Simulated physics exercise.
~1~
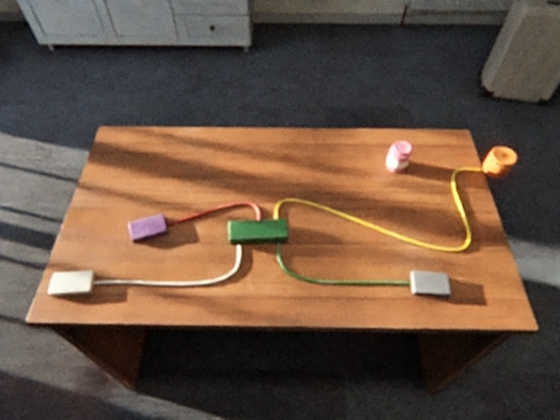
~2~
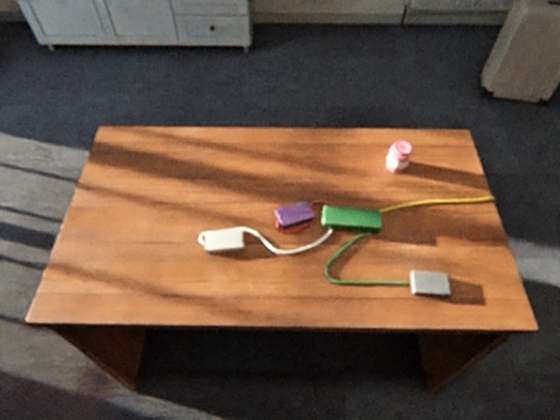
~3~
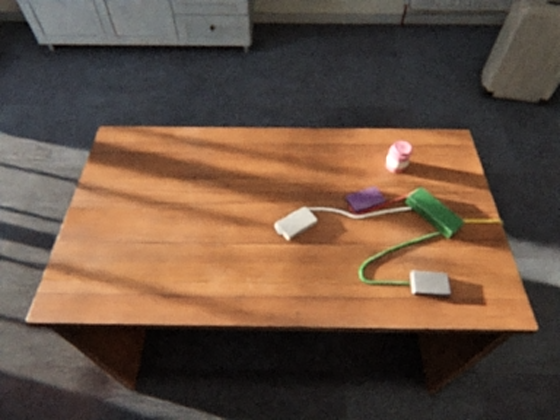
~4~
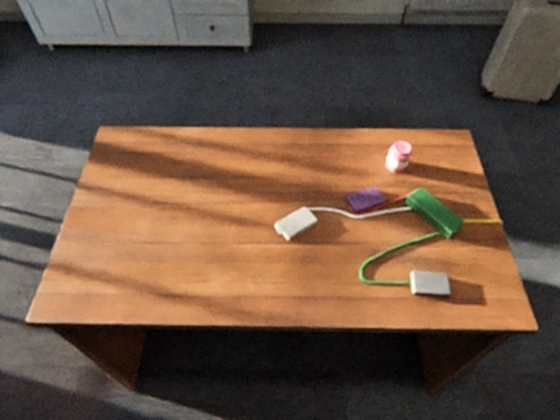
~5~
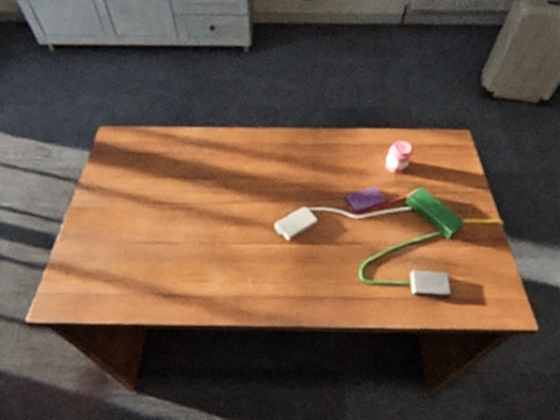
On a wooden table, an orange speaker dropping off the right edge, its yellow cable dragging the green strip, purple phone and white drive rightward before they stop.
